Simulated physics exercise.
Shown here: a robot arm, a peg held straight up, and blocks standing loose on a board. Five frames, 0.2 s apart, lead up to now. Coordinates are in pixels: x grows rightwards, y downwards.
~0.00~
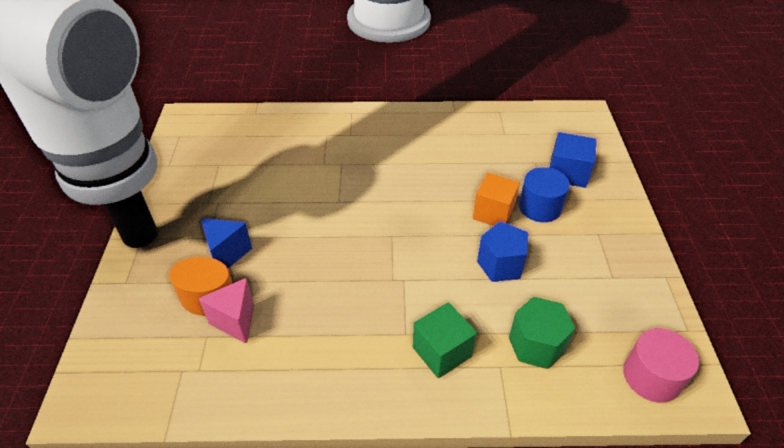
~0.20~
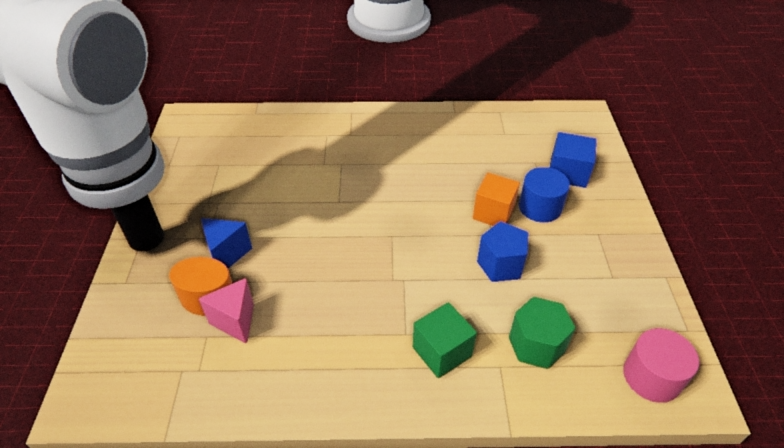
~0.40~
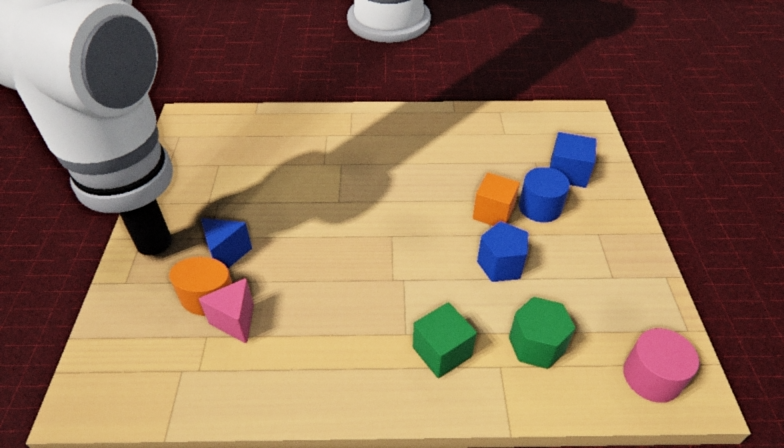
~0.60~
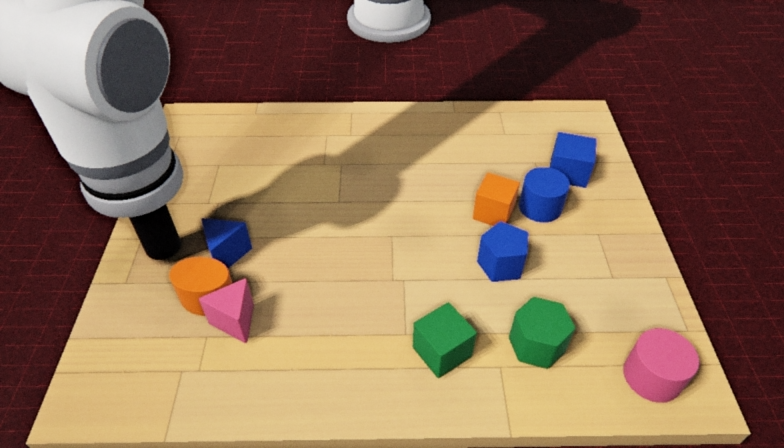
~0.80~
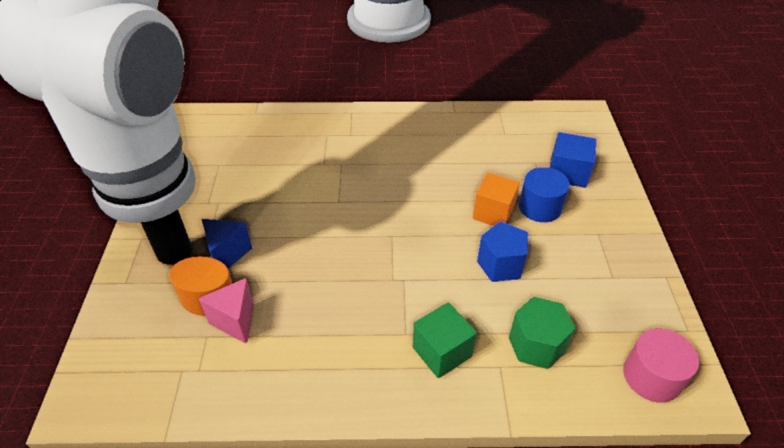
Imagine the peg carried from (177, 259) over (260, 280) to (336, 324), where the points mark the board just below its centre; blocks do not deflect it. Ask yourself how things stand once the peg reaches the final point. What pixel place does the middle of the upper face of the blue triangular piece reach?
Most likely (261, 227).
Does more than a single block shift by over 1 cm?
I'd say no.
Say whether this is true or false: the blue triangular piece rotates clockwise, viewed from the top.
Answer: False.
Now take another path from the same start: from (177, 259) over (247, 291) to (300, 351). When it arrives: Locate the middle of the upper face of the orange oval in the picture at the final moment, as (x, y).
Expect it around (214, 297).
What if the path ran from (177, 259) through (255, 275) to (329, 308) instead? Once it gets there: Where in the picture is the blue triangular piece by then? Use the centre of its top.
The answer is (269, 227).
The first path, step by step. One third of the way, peg at (232, 264); blue triangular piece at (254, 229), turned 25° anticlockwise.
Two thirds of the way, peg at (286, 286); blue triangular piece at (261, 227), turned 40° anticlockwise.
At the end, peg at (335, 317); orange oval in place; blue triangular piece at (261, 227), turned 40° anticlockwise.
